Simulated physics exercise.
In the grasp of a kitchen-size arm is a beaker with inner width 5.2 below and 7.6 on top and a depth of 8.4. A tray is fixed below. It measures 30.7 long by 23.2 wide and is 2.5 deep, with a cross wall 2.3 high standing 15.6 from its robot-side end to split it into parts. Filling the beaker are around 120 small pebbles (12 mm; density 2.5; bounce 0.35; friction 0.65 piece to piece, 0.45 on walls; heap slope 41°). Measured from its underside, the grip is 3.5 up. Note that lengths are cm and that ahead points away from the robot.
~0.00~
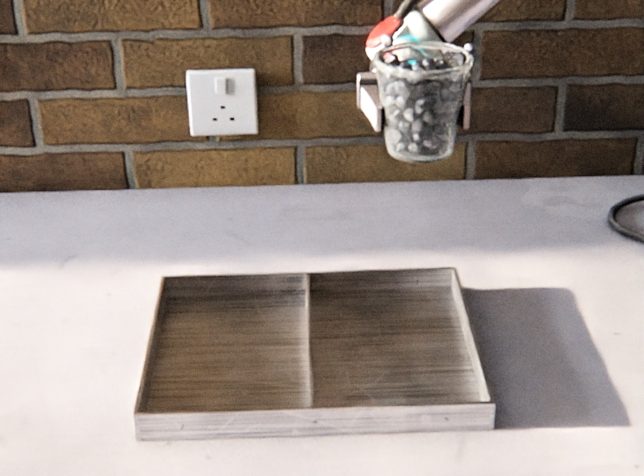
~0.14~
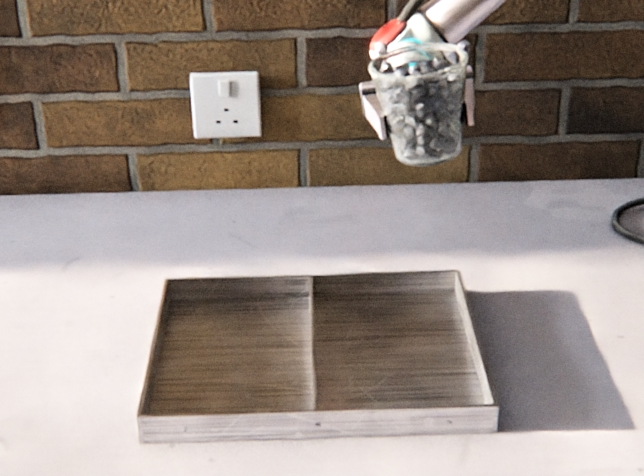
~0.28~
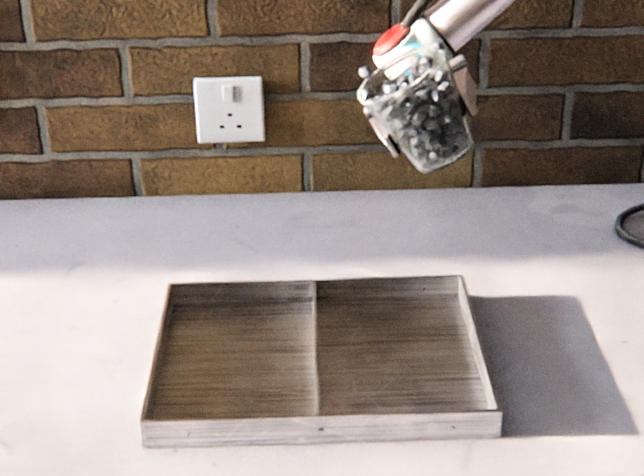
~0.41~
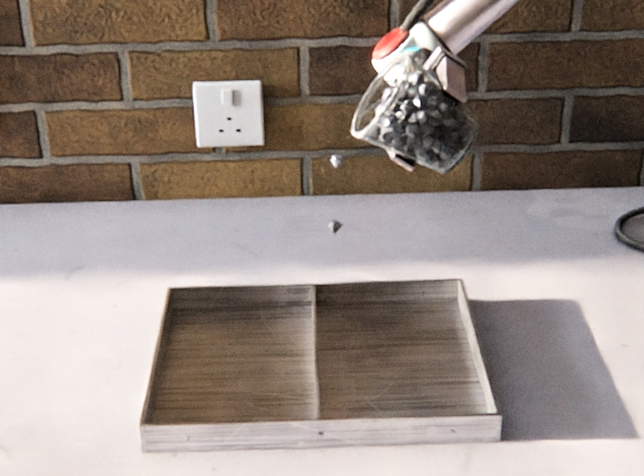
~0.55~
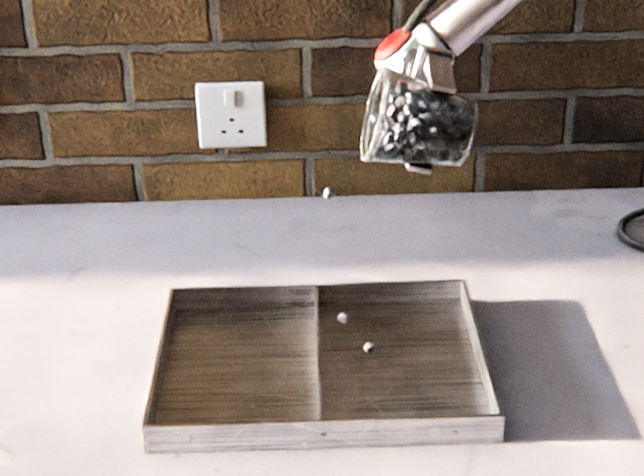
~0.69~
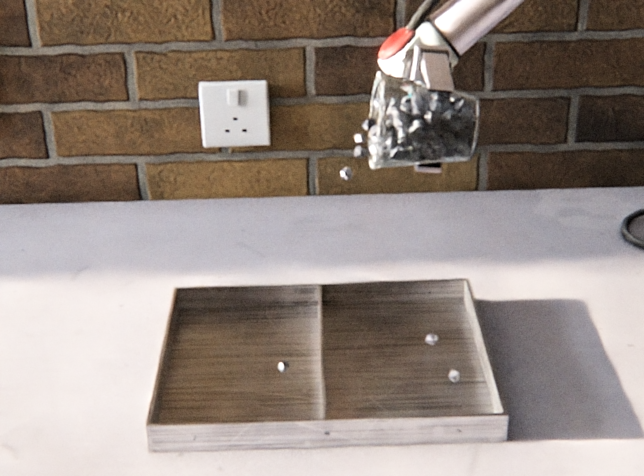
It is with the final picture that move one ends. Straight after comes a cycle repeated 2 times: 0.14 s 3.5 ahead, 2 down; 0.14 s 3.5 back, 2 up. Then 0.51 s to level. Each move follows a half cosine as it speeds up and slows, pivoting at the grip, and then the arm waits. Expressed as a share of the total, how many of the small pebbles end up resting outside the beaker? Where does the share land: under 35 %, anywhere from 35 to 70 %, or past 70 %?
It lands anywhere from 35 to 70 %.
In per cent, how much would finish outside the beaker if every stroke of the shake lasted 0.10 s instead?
That gives about 70 percent.
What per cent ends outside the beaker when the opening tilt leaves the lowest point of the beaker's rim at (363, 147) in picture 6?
About 25 %.
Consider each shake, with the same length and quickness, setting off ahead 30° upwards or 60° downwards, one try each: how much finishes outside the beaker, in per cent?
Roughly 85 per cent, then 20 per cent.
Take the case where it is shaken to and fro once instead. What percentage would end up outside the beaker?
Result: Approximately 40 per cent.
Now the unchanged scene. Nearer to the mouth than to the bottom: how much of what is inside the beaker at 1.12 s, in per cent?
Mouth half share: Roughly 55 %.
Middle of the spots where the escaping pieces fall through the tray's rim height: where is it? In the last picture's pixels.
Near (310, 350).
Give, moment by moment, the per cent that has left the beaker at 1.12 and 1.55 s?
Around 35 % and around 50 %.
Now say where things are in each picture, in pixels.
Beaker middle at (422, 106), level; upper third of the load around (418, 76), from x 390 to 470, top at y 40; 121 in the beaker, in the first picture.
Beaker middle at (424, 109), tilted 8° forward; upper third of the load around (417, 81), from x 380 to 465, top at y 45, in the second picture.
Beaker middle at (425, 115), tilted 29° forward; upper third of the load around (419, 90), from x 365 to 460, top at y 45, in the third picture.
Beaker middle at (421, 121), tilted 55° forward; upper third of the load around (414, 102), from x 335 to 465, top at y 80; 119 in the beaker, 2 in flight or on a rim, in the fourth picture.
Beaker middle at (422, 124), tilted 76° forward; upper third of the load around (419, 107), from x 330 to 465, top at y 90; 118 in the beaker, 2 in the robot-side part, 1 in flight or on a rim, in the fifth picture.
Beaker middle at (426, 124), tilted 84° forward; upper third of the load around (430, 109), from x 285 to 465, top at y 100; 117 in the beaker, 2 in the robot-side part, 1 in the far-side part, 1 in flight or on a rim, in the sixth picture.
By 1.12 s, tilted 84° forward, highest piece 24 above the table; 78 in the beaker, 27 in the far-side part, 13 in the robot-side part, 3 in flight or on a rim.
By 1.55 s, tilted 32° forward, highest piece 29 above the table; 59 in the beaker, 36 in the far-side part, 25 in the robot-side part, 1 in flight or on a rim.
By 1.96 s, level, highest piece 28 above the table; 59 in the beaker, 37 in the far-side part, 25 in the robot-side part.
By 3.01 s, level, highest piece 28 above the table; 59 in the beaker, 37 in the far-side part, 25 in the robot-side part.
Final count, 59 in the beaker, 37 in the far-side part, 25 in the robot-side part. That is 51 % outside the beaker.
